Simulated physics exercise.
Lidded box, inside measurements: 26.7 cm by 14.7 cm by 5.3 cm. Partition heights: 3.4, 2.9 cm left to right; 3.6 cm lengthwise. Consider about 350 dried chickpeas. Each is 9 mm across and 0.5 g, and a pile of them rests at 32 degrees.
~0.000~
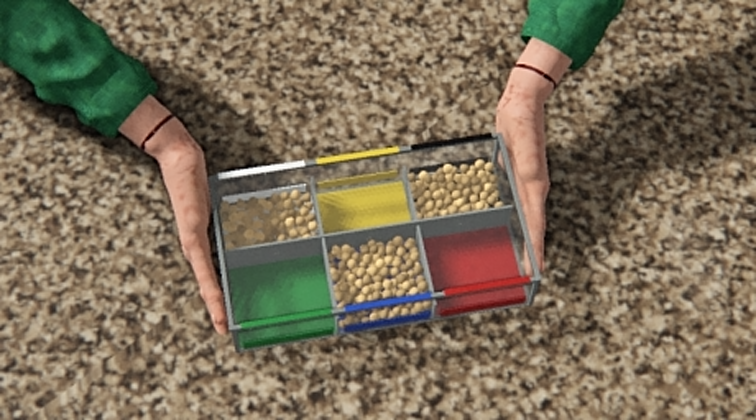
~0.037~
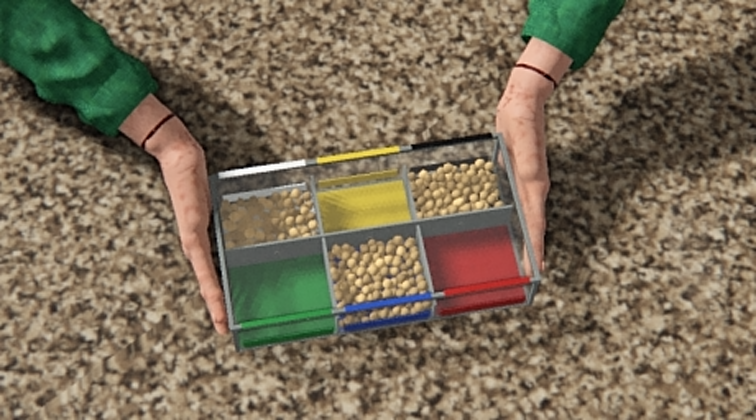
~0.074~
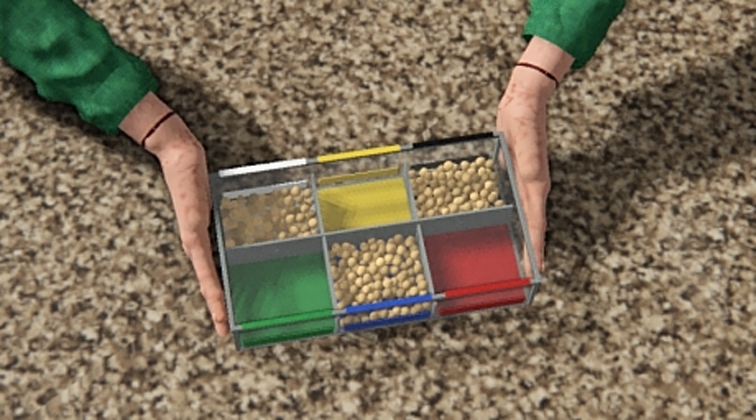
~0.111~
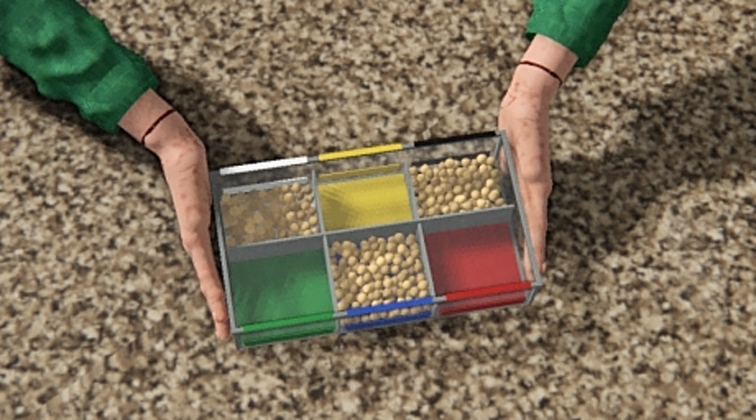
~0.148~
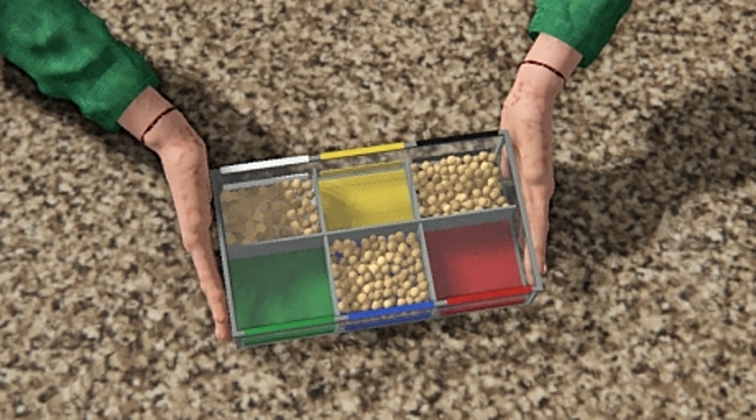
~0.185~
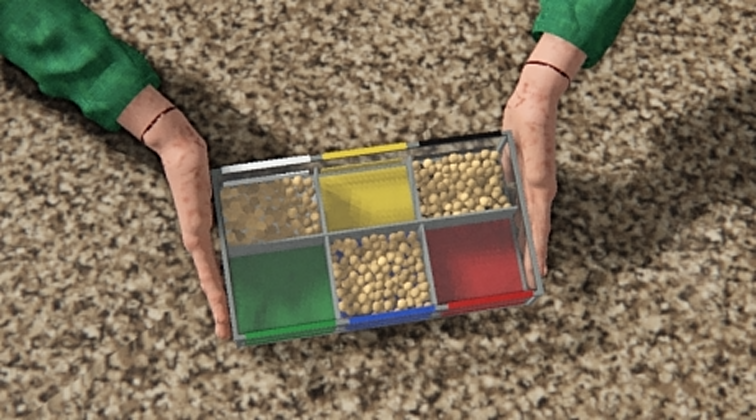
Over a speckled brown surface, two hands in green sleeves held a clear divided box with chickpeas in some sections, then tilted it slightly, while the chickpeas stayed in their sections.
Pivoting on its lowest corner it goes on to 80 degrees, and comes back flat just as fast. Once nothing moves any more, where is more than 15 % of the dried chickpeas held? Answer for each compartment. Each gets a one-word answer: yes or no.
My answers are red compartment no, blue compartment yes, green compartment no, yellow compartment no, white compartment yes, black compartment yes.
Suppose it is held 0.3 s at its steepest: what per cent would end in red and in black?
In per cent: Red 5; black 30.
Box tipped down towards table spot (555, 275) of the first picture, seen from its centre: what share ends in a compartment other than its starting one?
Estimate: Some 30 per cent.
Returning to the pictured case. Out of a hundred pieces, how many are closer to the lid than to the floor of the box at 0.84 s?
Around 20 %.
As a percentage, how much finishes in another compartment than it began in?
Near 15 per cent, all told.
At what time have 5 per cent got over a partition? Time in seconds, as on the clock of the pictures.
Note: T close to 0.90 s.
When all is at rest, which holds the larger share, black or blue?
That would be the blue compartment.
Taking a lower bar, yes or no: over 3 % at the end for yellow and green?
For yellow, it does not; for green, it does.
After 0.84 s, tilt 80 degrees; blue 35 %, white 30 %, black 30 %.
After 1.28 s, tilt 35 degrees; red 5 %, blue 35 %, green 5 %, white 25 %, black 25 %.
After 1.80 s, tilt 0 degrees; red 5 %, blue 35 %, green 5 %, white 25 %, black 25 %.
By 2.2 s all is still; red 5 %, blue 35 %, green 5 %, yellow 0 %, white 25 %, black 25 %.
